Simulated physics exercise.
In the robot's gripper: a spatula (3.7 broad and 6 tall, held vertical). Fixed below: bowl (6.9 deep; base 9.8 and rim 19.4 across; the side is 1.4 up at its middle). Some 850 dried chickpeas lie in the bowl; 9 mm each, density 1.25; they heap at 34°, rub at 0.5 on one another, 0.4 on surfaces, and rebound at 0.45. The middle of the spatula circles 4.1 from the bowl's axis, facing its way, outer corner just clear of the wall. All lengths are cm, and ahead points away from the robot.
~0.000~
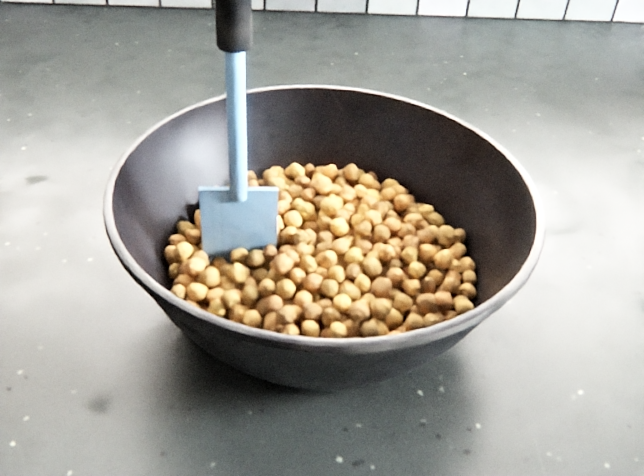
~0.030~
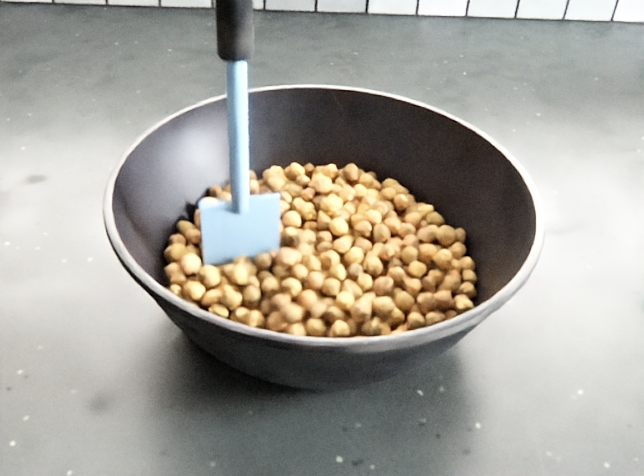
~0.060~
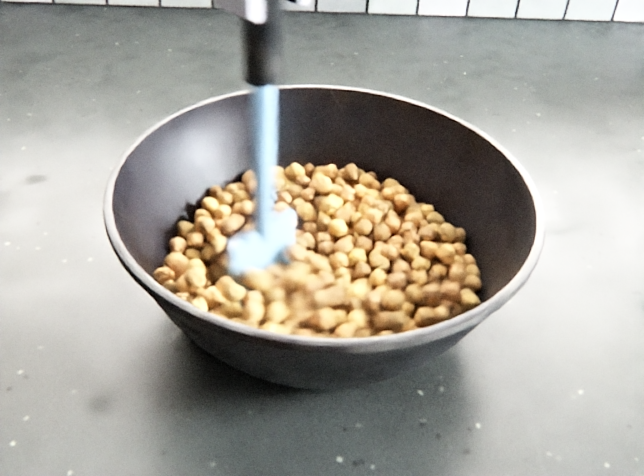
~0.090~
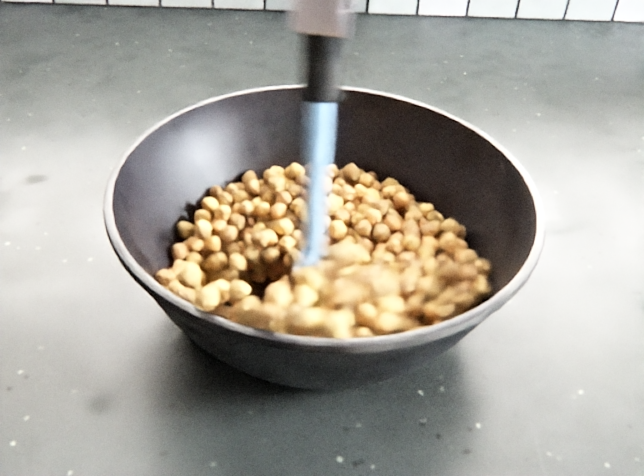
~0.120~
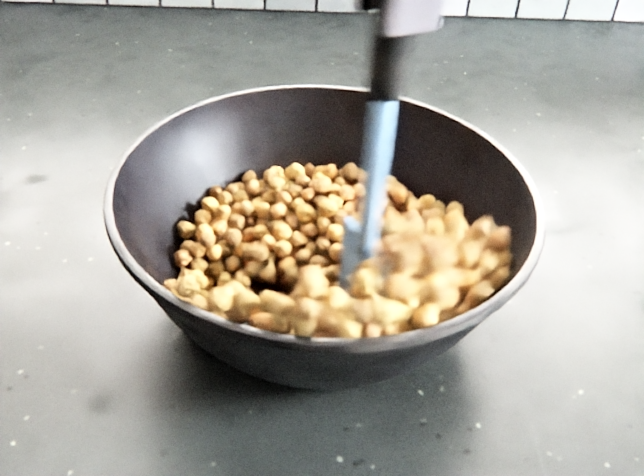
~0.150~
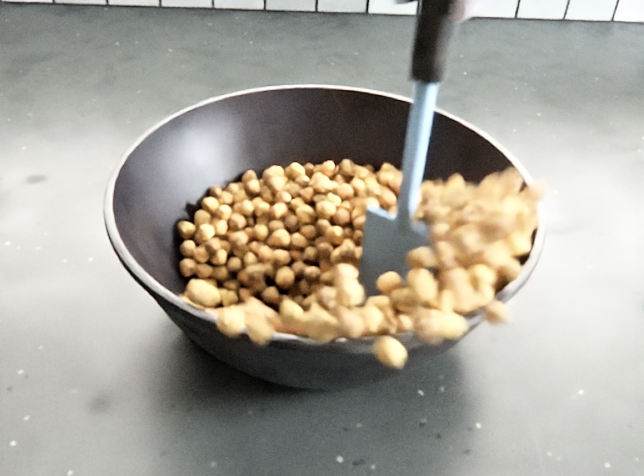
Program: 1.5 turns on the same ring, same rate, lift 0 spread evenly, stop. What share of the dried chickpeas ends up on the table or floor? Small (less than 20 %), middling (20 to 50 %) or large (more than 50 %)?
Answer: Middling; 20 to 50 % of the dried chickpeas finish on the table or floor.
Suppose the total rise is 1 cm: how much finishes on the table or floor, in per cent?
About 25 per cent.
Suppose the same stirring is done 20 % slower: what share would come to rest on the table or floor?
It would be near 15 per cent.
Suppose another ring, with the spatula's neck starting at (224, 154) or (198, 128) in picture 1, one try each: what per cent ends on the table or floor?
Some 40 and 35 per cent.
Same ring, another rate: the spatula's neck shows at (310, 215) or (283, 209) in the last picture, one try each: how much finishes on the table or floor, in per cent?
Some 0 and 0 per cent.
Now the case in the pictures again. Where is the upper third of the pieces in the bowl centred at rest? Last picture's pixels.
Around (408, 215).
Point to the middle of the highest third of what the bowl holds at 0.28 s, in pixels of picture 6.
Around (280, 131).
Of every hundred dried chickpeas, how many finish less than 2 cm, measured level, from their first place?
Roughly 5 per cent.
By 0.28 s, 294° round, highest piece 13 above the table; 726 in the bowl, 24 on the table or floor, 99 in flight or on the tool.
By 0.42 s, 83° round, highest piece 10 above the table; 633 in the bowl, 153 on the table or floor, 63 in flight or on the tool.
By 0.68 s, 180° round, highest piece 6 above the table; 591 in the bowl, 258 on the table or floor.
By 1.38 s, 180° round, highest piece 6 above the table; 591 in the bowl, 258 on the table or floor.
Final count, 591 in the bowl, 258 on the table or floor. That is 30 % on the table or floor.
